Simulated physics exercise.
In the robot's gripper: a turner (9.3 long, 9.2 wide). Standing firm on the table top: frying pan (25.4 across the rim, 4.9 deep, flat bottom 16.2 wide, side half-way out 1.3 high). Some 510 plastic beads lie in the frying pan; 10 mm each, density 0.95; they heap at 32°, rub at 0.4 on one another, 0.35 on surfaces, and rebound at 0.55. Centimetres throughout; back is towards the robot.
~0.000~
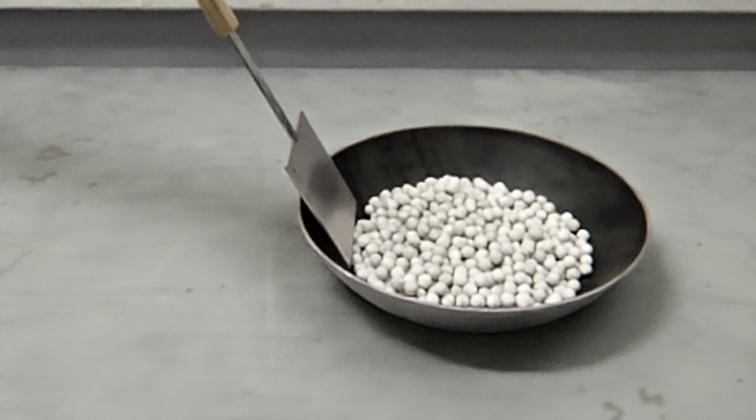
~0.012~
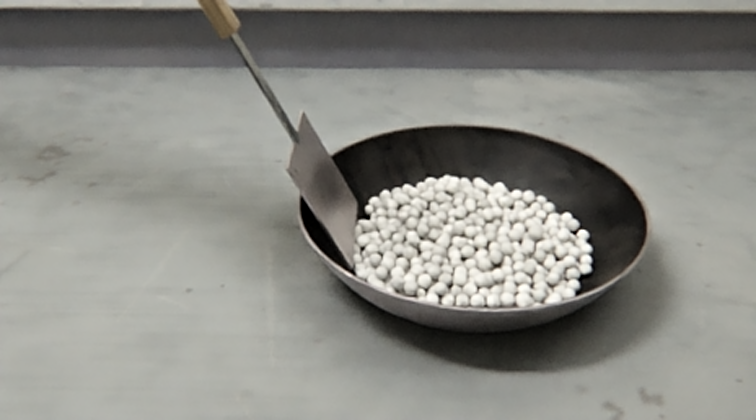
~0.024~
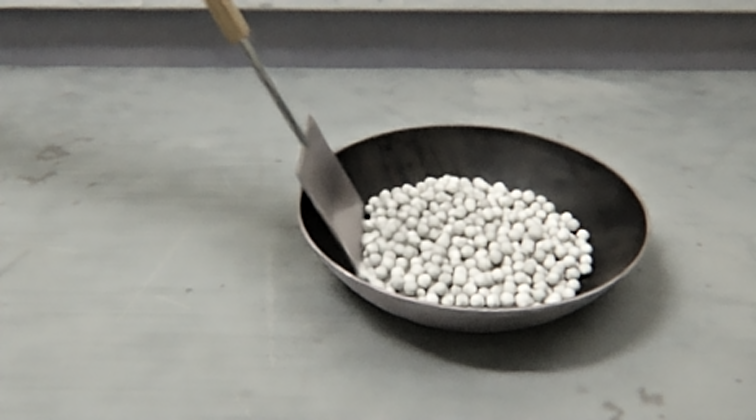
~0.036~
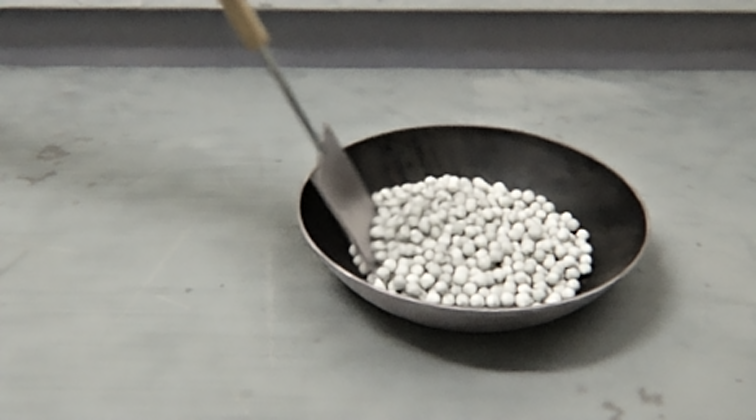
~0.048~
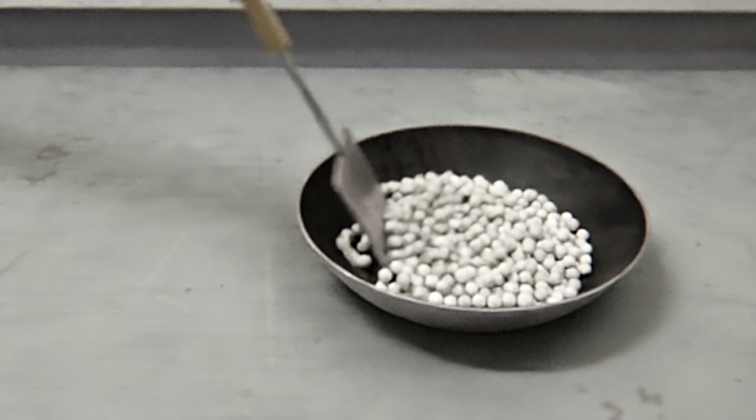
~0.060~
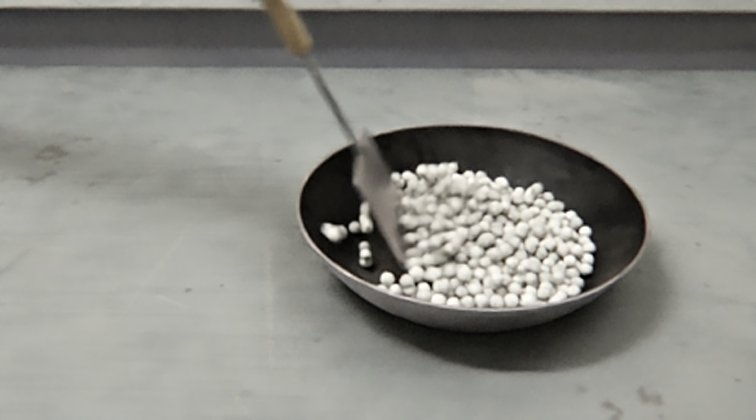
In the video, a metal turner with a wooden handle rests at the left side of a dark frying pan of white beads, then moves right through them, pushing the heap rightward while a few beads sit behind the blade.
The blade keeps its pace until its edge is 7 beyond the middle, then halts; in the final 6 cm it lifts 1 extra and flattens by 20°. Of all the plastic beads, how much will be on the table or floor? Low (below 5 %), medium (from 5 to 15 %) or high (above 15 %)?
Answer: Medium; from 5 to 15 % of the plastic beads finish on the table or floor.
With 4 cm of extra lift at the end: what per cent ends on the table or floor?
About 15 per cent.
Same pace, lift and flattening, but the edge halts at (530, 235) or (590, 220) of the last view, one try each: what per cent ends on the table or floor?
Some 5 and 40 per cent.
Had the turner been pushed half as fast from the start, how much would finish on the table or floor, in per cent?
It would be near 0 per cent.
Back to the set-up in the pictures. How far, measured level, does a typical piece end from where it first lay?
Roughly 5 cm.
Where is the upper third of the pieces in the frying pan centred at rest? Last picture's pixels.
Around (585, 221).
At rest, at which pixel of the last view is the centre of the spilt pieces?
At about (705, 252).
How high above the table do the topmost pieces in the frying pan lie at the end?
About 5.5 cm.
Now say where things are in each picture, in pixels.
Turner top edge at (293, 136), sloping 64°; upper third of the load around (469, 235), from x 355 to 585, top at y 180; 506 in the frying pan, in the first frame.
Turner top edge at (295, 137), sloping 64°; upper third of the load around (468, 235), from x 355 to 585, top at y 180, in the second frame.
Turner top edge at (303, 142), sloping 64°; upper third of the load around (468, 235), from x 355 to 585, top at y 180, in the third frame.
Turner top edge at (320, 148), sloping 64°; upper third of the load around (459, 233), from x 355 to 585, top at y 180, in the fourth frame.
Turner top edge at (340, 151), sloping 64°; upper third of the load around (449, 229), from x 345 to 585, top at y 175, in the fifth frame.
Turner top edge at (360, 152), sloping 64°; upper third of the load around (452, 225), from x 330 to 590, top at y 170; 506 in the frying pan, in the sixth frame.
After 0.09 s, sloping 64°, highest piece 9 above the table; 505 in the frying pan, 1 on the blade or in flight.
After 0.12 s, sloping 58°, highest piece 13 above the table; 505 in the frying pan, 1 on the blade or in flight.
After 0.33 s, sloping 44°, highest piece 16 above the table; 468 in the frying pan, 31 on the table or floor, 7 on the blade or in flight.
After 1.38 s, sloping 44°, highest piece 5 above the table; 467 in the frying pan, 39 on the table or floor.
At rest, 467 in the frying pan, 39 on the table or floor. That is 8 % on the table or floor.
